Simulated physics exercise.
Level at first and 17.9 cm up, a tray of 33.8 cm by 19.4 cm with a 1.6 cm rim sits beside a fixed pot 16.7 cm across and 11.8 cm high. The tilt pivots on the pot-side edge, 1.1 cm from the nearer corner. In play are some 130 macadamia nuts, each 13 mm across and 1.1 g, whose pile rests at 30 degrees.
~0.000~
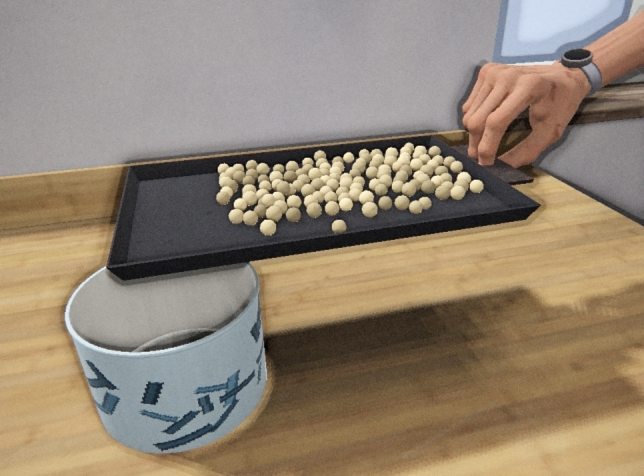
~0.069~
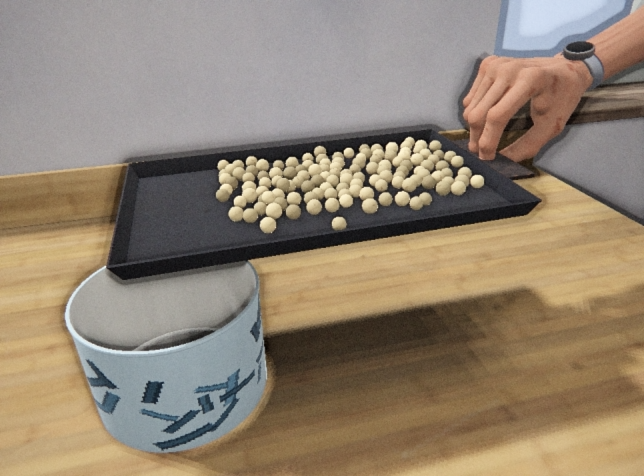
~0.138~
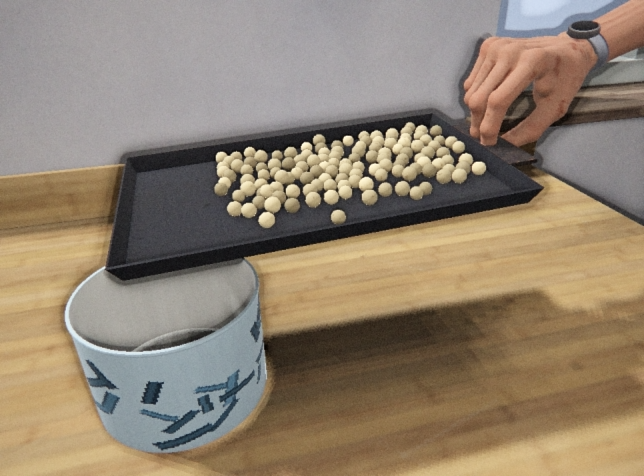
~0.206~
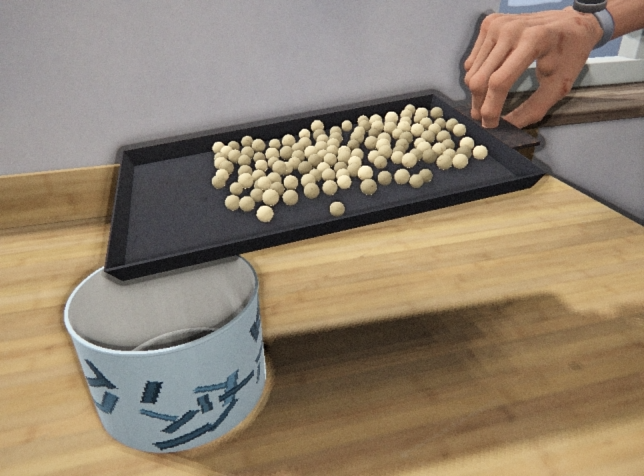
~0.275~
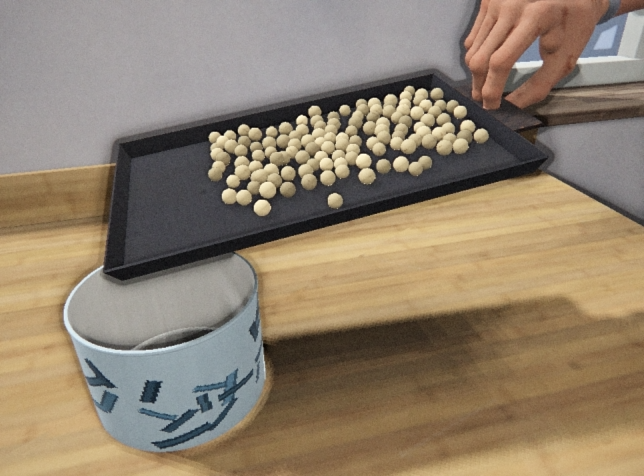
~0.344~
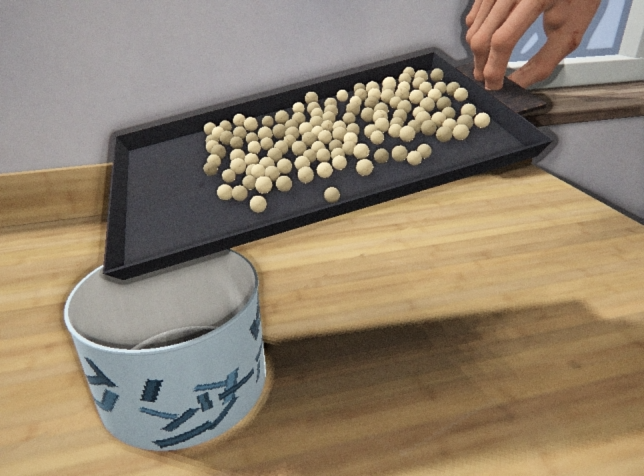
A hand lifts the right end of a black tray holding many round, pale nuts.
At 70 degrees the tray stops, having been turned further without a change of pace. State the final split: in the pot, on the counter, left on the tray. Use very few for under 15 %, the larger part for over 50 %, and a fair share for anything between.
Pot: Very few, counter: The larger part, left on the tray: Very few.
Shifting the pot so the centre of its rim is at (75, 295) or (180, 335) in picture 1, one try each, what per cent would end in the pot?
First try about 10 per cent, second try about 80 per cent.
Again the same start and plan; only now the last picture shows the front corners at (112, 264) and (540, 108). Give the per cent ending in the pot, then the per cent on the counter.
That works out as pot 5 and counter 95.
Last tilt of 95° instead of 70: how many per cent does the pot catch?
Estimated share: About 0 %.
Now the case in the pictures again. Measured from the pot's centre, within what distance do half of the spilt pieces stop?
Roughly 20 centimetres.
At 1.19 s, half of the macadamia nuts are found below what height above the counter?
Roughly 20 centimetres.
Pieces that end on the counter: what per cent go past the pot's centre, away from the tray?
Share past the middle: Roughly 90 percent.
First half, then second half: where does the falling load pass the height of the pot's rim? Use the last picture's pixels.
Earlier half at about (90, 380), later half at about (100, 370) in pixels.
Then, at 0.85 s, tilt 41 degrees; the tray holds 90 %, the pot 0 %.
After 1.19 s, tilt 58 degrees; the tray holds 55 %, the pot 0 %.
Then, at 1.63 s, tilt 70 degrees; the tray holds 10 %, the pot 0 %.
In the end, at 3.0 s, pot 0 %, counter 100 %, tray 0 %.
